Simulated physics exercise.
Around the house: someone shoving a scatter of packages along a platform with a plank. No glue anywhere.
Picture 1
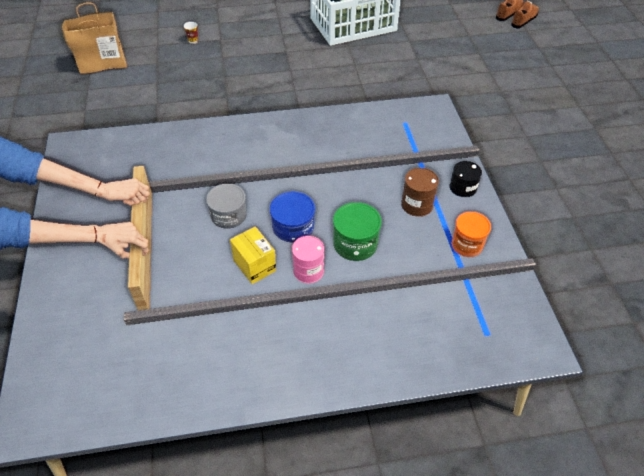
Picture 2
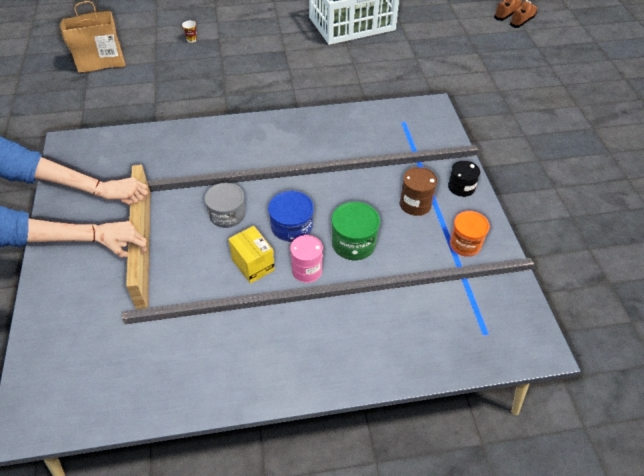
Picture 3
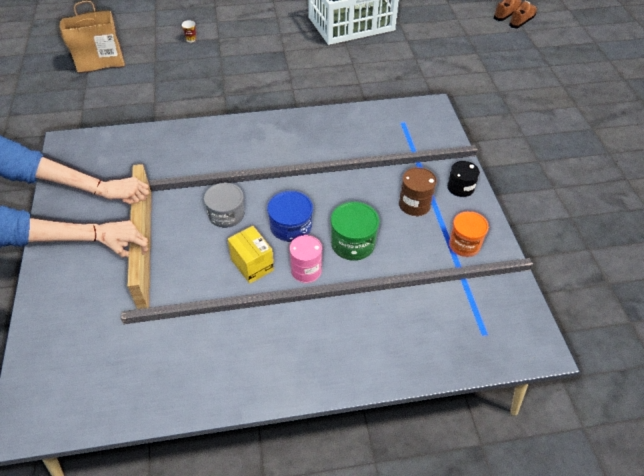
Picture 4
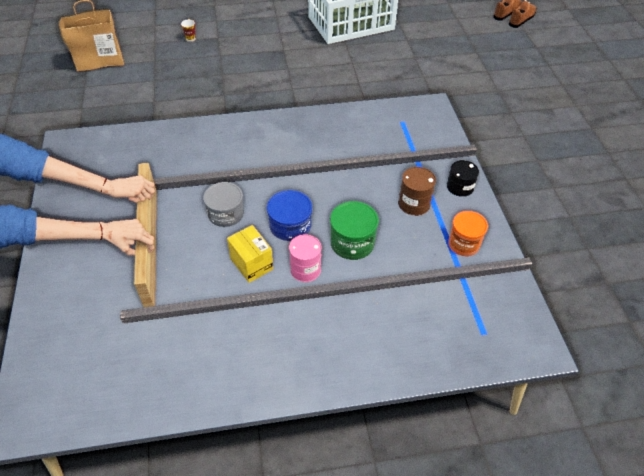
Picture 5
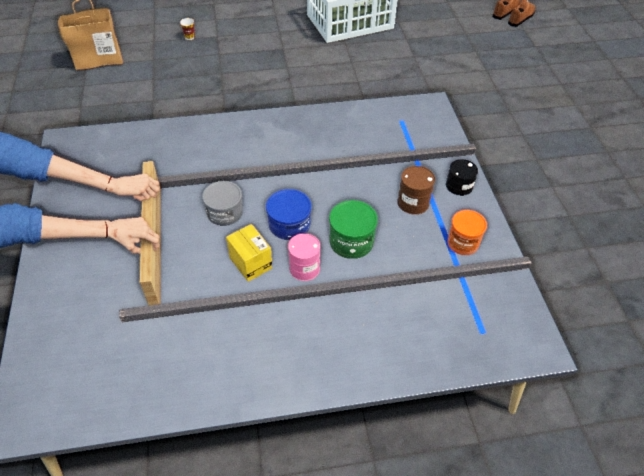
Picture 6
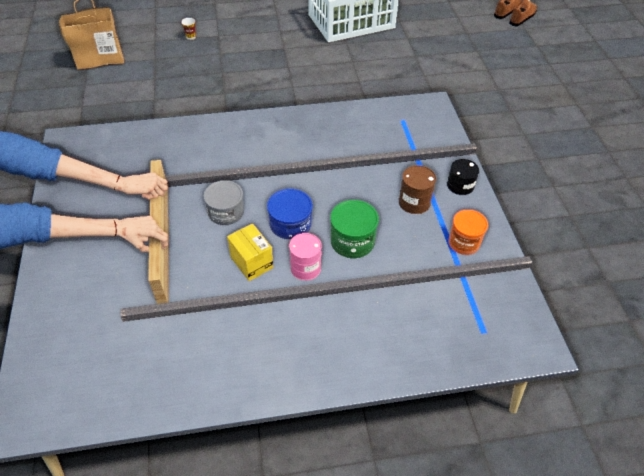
On a grey table set on a paved floor, two hands hold a wooden plank upright at the left of a scatter of coloured containers between two rails. The plank stays still at first, then the hands push it slightly to the right, while the containers remain in place.
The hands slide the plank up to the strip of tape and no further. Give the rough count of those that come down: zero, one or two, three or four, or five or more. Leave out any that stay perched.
Here the number that fall off is one or two.
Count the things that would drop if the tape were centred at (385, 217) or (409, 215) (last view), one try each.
Try by try, 0 and 0.
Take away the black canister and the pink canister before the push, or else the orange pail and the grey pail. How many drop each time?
Fallen: 1, and 1 in the other try.
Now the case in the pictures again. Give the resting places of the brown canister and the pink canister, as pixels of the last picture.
Near (477, 169) and (473, 246).
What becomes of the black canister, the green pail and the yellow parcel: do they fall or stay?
The black canister goes over, the green pail does not fall, the yellow parcel does not fall.
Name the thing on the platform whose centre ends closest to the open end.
It is the orange pail.
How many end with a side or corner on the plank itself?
The number is 4.
Soon after, none off yet; black canister at rest near (463, 177); orange pail at rest near (467, 233); brown canister at rest near (417, 190).
Then, none off yet; black canister at rest near (463, 177); orange pail moved a little near (484, 236); brown canister moved about its own width near (439, 183).
By the end, the number that fall off is one or two; fallen, black canister.
